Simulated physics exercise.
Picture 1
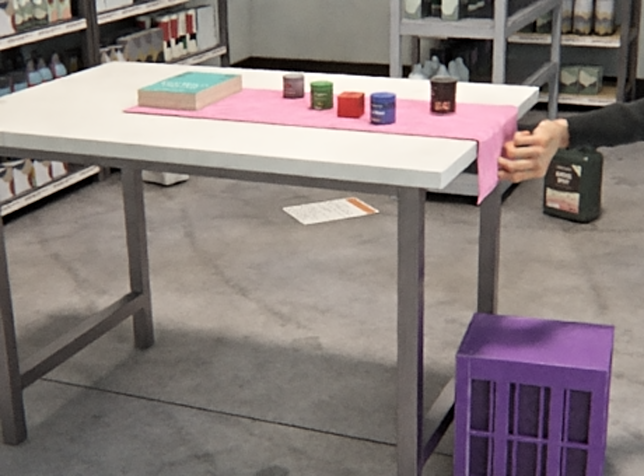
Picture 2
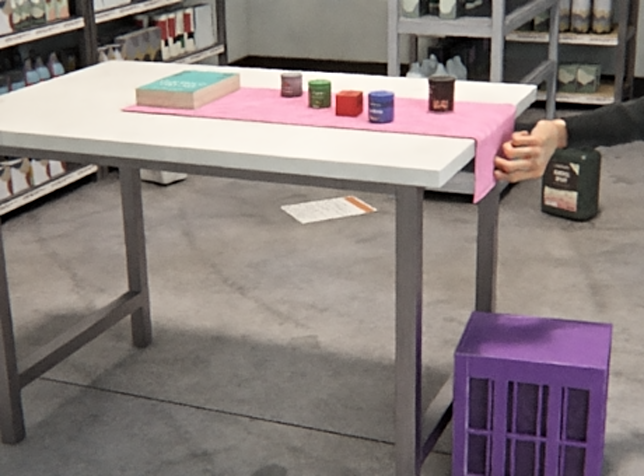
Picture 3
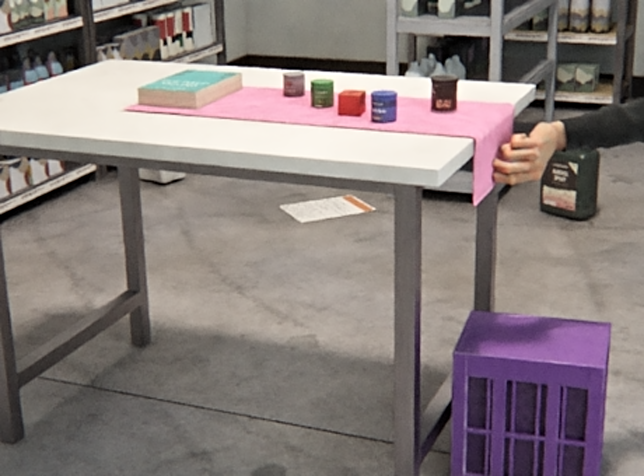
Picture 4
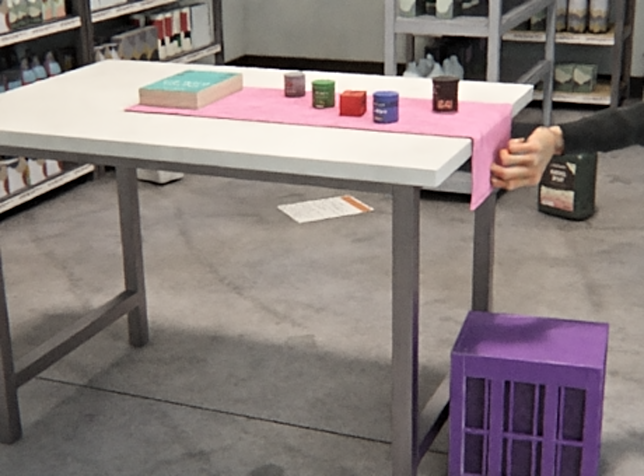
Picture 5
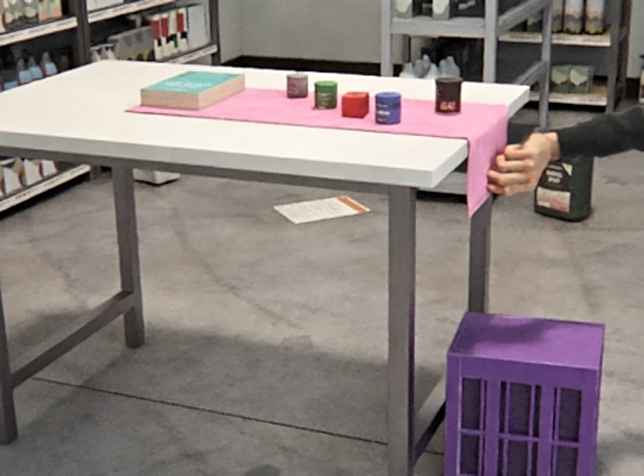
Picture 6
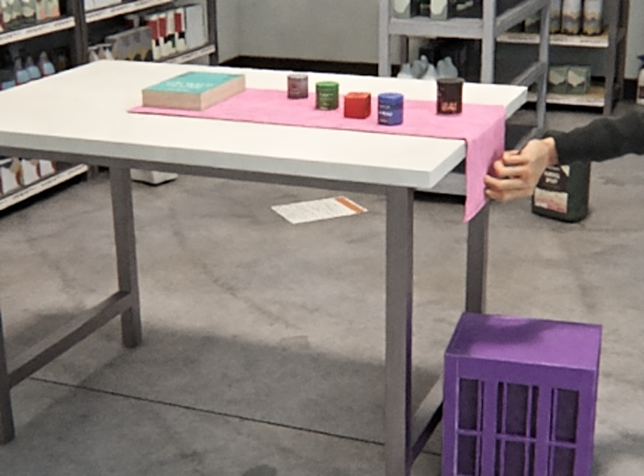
A hand slowly drawing a pink cloth down over a white table's right edge, the small coloured pots on it barely shifting.
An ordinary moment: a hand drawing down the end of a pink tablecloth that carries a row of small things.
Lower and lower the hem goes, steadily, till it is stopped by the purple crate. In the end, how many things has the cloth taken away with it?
Three things are going to come down.
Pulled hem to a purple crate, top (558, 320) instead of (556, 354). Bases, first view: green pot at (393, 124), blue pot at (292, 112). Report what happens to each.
As for the green pot, it leaves the top; as for the blue pot, it stays in place.
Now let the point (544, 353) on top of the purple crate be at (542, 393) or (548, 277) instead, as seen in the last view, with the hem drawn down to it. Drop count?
Over the edge: 4, then 1.
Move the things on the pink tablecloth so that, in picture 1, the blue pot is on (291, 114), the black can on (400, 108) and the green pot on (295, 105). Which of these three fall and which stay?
Outcome: The blue pot is still in place, the black can is gone, the green pot is still in place.
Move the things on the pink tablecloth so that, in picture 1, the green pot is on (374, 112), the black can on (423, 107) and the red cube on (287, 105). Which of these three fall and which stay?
Each in turn: The green pot goes down, the black can goes down, the red cube stays aloft.
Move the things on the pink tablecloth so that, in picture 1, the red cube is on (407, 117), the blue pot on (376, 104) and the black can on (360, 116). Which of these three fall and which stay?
As for the red cube, it goes off; the blue pot goes off; the black can goes off.
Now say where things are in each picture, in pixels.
The first picture shows hem (477, 205); black can (444, 79); blue pot (383, 94); red cube (351, 94); green pot (322, 83); grey pot (293, 75); top of the crate (556, 354).
The second picture shows hem (473, 204); black can (441, 78).
The third picture shows hem (475, 207); blue pot (385, 92).
The fourth picture shows hem (470, 211); red cube (353, 92); top of the crate (551, 352).
The fifth picture shows hem (469, 219); green pot (326, 82).
The sixth picture shows hem (463, 223); black can (450, 80); blue pot (391, 95); red cube (357, 94); green pot (327, 83); grey pot (298, 75).
Soon after, hem near (485, 259); black can gone.
After that, hem near (485, 303); black can and blue pot gone.
And then, hem on the crate; black can, blue pot and red cube gone.
In the end, hem on the crate; black can, blue pot and red cube gone. Over the edge go three.
